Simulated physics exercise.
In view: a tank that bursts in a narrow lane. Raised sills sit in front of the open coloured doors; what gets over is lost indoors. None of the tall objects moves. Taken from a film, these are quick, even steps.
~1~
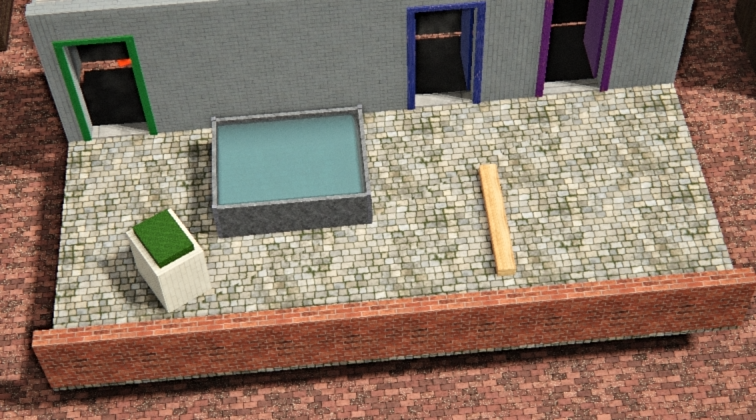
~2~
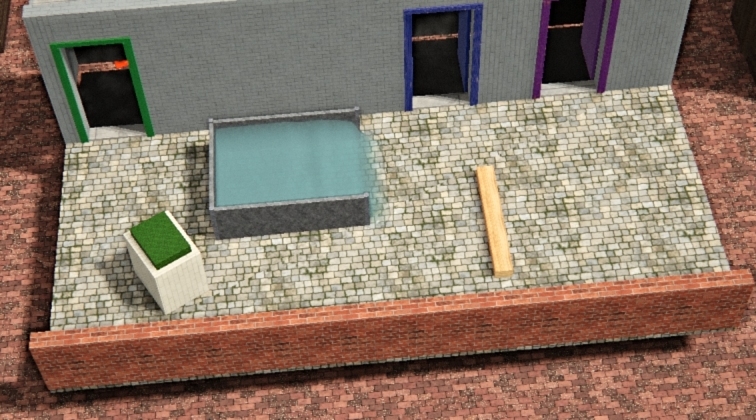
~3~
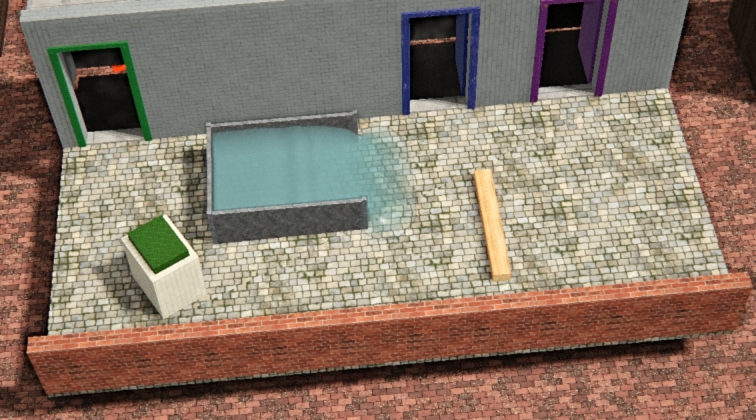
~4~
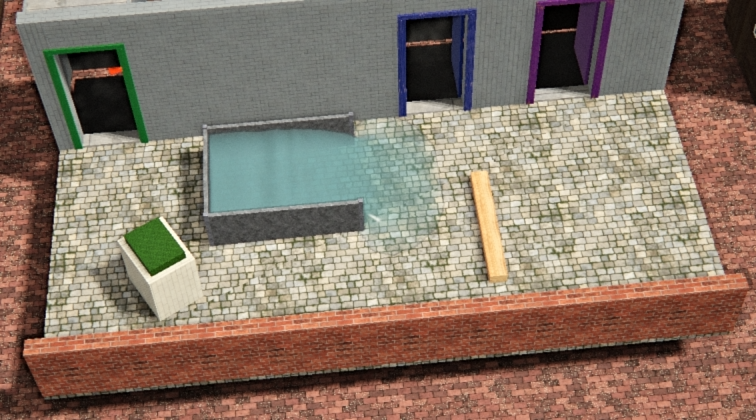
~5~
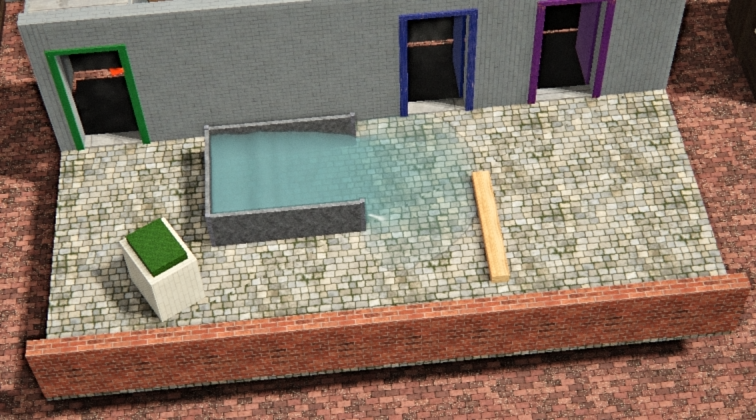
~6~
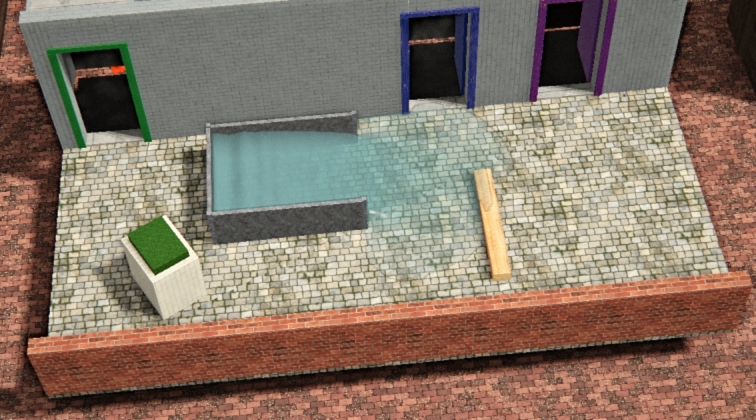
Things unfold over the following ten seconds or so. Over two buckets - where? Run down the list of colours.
One by one: The blue door will get more than two buckets; the green door will get two buckets at most; the purple door will get more than two buckets.
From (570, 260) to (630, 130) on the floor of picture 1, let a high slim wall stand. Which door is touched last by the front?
That's the one in green.
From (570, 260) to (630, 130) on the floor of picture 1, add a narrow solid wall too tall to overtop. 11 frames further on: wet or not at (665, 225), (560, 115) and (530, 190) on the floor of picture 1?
Listed order: Spared, swamped, swamped.
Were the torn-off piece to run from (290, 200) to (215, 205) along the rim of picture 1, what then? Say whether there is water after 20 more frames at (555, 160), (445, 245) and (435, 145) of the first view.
Bone-dry, submerged, bone-dry.
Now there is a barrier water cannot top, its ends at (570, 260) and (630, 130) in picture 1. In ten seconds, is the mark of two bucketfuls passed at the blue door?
Note: Blue rises above.
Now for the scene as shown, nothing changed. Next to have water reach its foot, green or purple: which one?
Result: The purple-painted one.
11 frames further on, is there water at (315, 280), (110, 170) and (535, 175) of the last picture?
Lab note, in the order given: Unwetted, unwetted, wet through.
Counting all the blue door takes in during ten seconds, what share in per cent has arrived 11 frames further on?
My estimate is close to 30 per cent.
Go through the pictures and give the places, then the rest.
In the first frame, still water in the open tank at (290, 160).
In the second frame, the front is at a hidden place, out from the gap at (361, 173).
In the third frame, water pours out at (359, 178) and has run to (386, 132).
In the fourth frame, water pours out at (355, 180) and has run to (409, 128).
In the fifth frame, the front is at (460, 141), out from the gap at (357, 181).
In the sixth frame, the front is at (504, 155), out from the gap at (358, 179).
A moment on, water covers 30 % of the floor; the blue door under two buckets in, the green door not reached, the purple door wet at the sill, nothing in.
Next, water covers 45 % of the floor; the blue door over two buckets in, the green door not reached, the purple door under two buckets in.
Then, water covers 55 % of the floor; the blue door over two buckets in, the green door not reached, the purple door over two buckets in.
Later, water covers 75 % of the floor; the blue door far over two buckets in, the green door not reached, the purple door over two buckets in.
In the end, water covers 75 % of the floor; the blue door far over two buckets in, the green door wet at the sill, nothing in, the purple door over two buckets in.
